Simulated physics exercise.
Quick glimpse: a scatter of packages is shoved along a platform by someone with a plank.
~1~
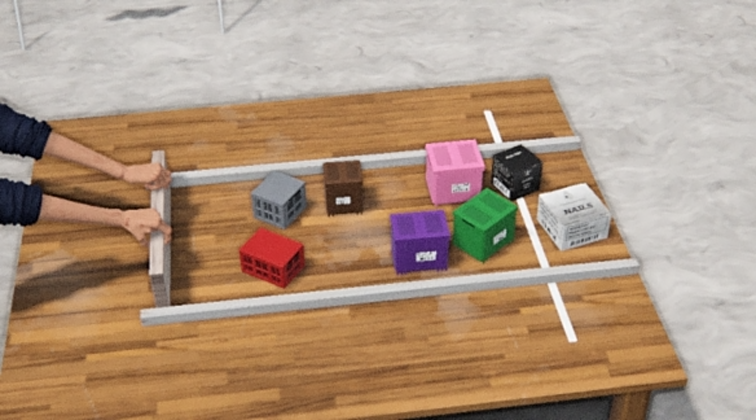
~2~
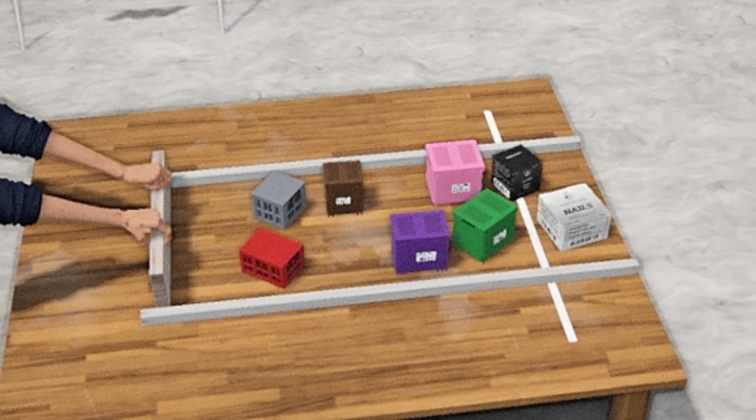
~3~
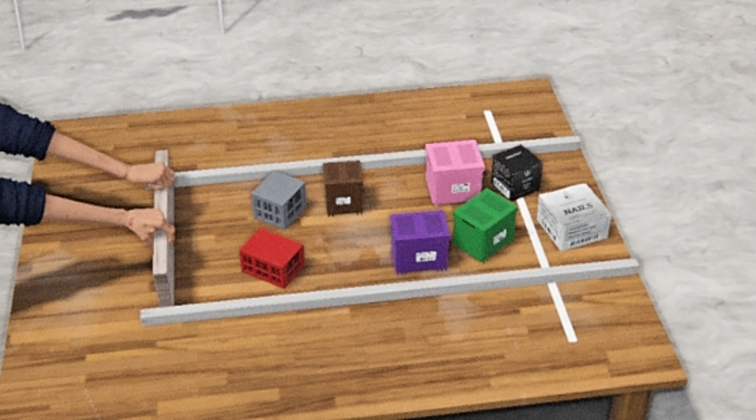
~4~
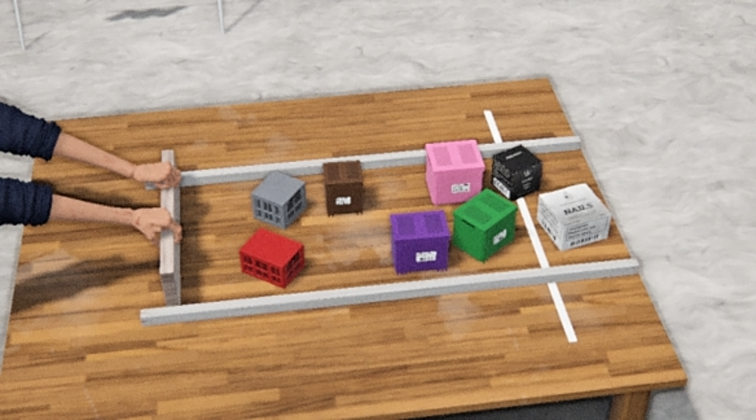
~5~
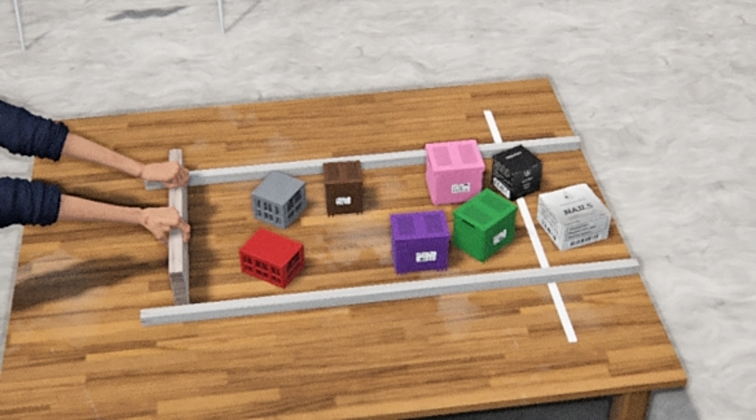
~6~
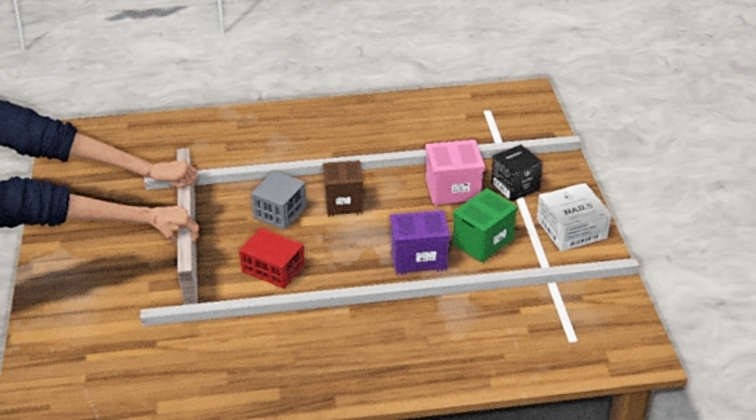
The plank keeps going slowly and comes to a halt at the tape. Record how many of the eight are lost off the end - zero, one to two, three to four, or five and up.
Lost off the end: Three to four.
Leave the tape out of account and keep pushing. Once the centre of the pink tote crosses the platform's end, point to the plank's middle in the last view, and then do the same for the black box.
Around (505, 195), then around (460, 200).
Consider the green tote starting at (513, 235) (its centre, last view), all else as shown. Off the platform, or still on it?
Put there, it simply leaves the top.
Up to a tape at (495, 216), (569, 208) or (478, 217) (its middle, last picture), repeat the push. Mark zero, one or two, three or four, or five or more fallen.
Going through the places as listed, I'd say either one or two, then five or over, then one or two.
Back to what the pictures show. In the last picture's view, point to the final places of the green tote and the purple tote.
One ends up near (614, 204) and the other near (608, 237).
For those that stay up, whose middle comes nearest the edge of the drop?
Green tote.
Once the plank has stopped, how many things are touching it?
That comes to 2.
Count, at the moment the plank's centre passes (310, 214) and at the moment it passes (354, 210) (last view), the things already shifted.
Counts: 3 and 5.
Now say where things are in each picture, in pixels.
In the first picture, white box (573, 217); black box (517, 173); green tote (484, 226); plank (161, 228); tape (525, 212).
In the second picture, black box (517, 173); grey crate (279, 200).
In the third picture, green tote (484, 227); purple tote (419, 243).
In the fourth picture, white box (573, 217); plank (171, 227).
In the fifth picture, black box (517, 173); brown tote (343, 189).
In the sixth picture, white box (573, 217); black box (517, 173); green tote (484, 227); plank (187, 226); tape (525, 212).
Early on, none off yet; white box at rest near (573, 217); black box at rest near (517, 173); green tote at rest near (484, 227).
Finally, the number that fall off is three or four; lost, pink tote, black box and white box.
